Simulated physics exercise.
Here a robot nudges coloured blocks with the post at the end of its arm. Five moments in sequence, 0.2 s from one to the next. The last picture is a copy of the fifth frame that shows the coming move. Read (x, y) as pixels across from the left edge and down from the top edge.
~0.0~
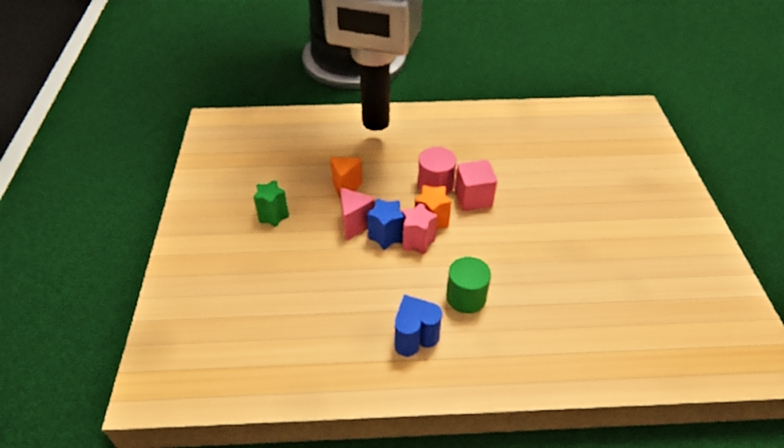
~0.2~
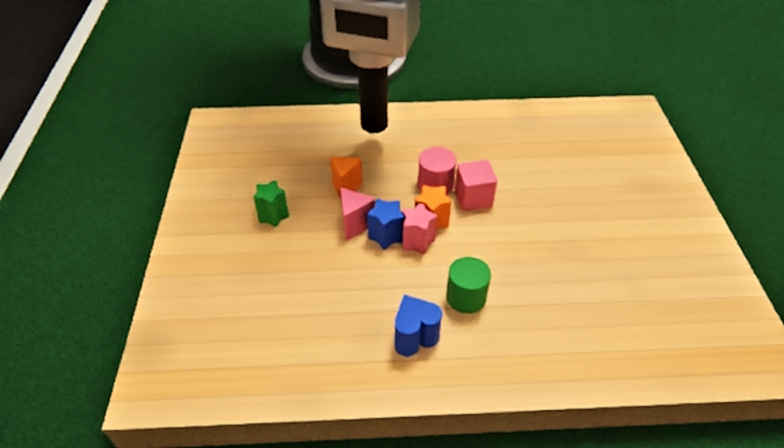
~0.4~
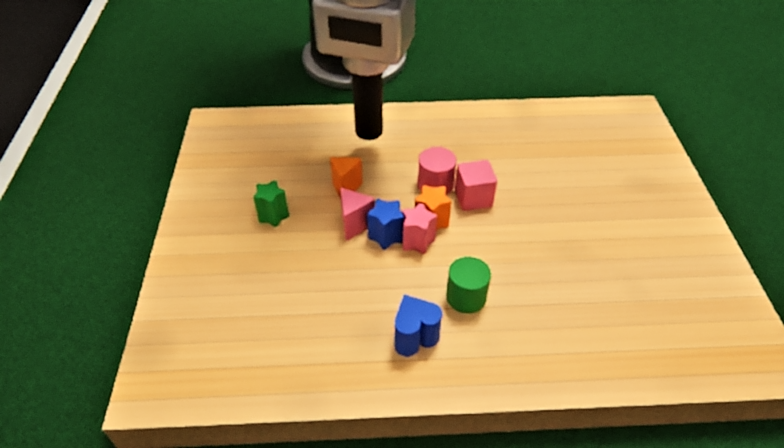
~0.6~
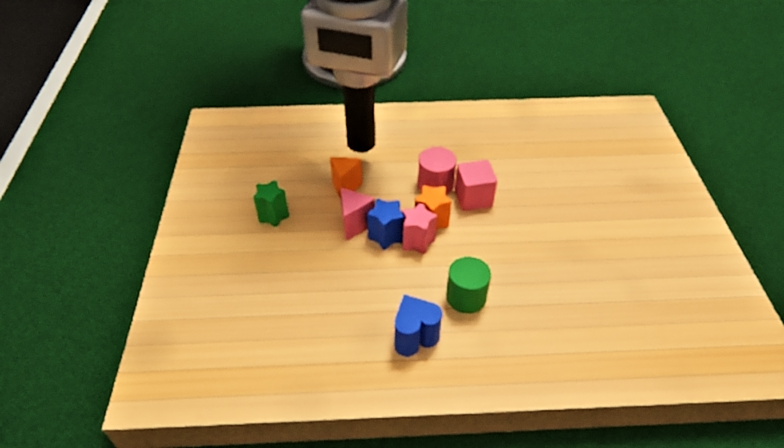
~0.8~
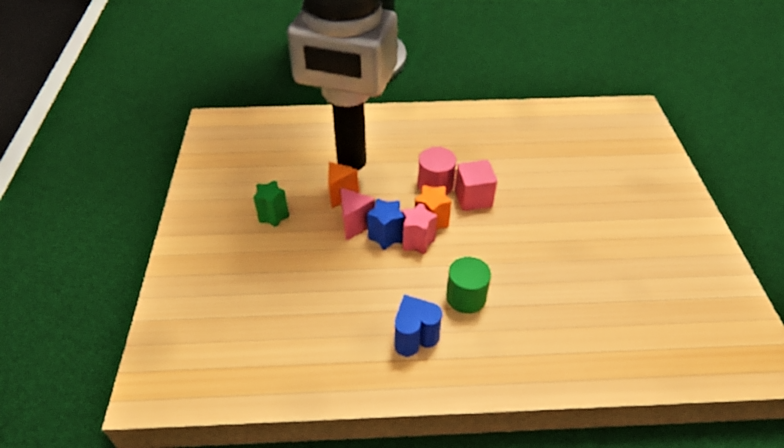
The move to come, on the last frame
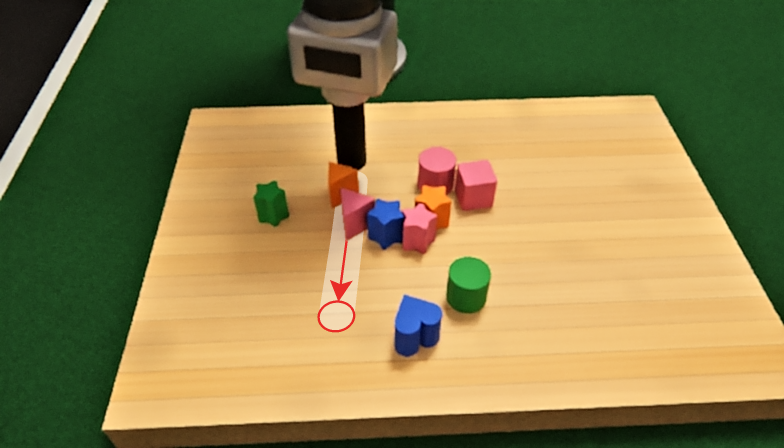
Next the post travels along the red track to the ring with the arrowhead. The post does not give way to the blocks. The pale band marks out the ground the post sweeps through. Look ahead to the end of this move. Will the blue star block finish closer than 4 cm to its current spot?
My answer is yes.
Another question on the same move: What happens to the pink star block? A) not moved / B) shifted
That would be A.
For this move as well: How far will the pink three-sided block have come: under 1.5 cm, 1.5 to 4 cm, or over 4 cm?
Shift: Over 4 cm.
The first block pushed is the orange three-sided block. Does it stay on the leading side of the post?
It is no longer ahead.
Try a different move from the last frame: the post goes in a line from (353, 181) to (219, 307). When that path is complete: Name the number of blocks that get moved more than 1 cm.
Moved: Just one.
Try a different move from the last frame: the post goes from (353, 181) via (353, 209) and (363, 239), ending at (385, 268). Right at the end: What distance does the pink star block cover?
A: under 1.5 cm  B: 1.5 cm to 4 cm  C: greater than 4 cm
I'll go with B - 1.5 cm to 4 cm.
The line goes in a line from (353, 181) to (336, 316).
The first path, step by step. One third of the way, post (348, 202); orange three-sided block (320, 198), turned 65° clockwise; pink three-sided block (349, 216), turned 40° anticlockwise.
Two thirds of the way, post (342, 247); orange three-sided block (319, 200), turned 80° clockwise; pink three-sided block (341, 264), turned 30° anticlockwise.
At the end, post (334, 298); orange three-sided block (319, 200), turned 80° clockwise; pink three-sided block (332, 319), turned 30° anticlockwise; blue star block unmoved; pink star block unmoved.
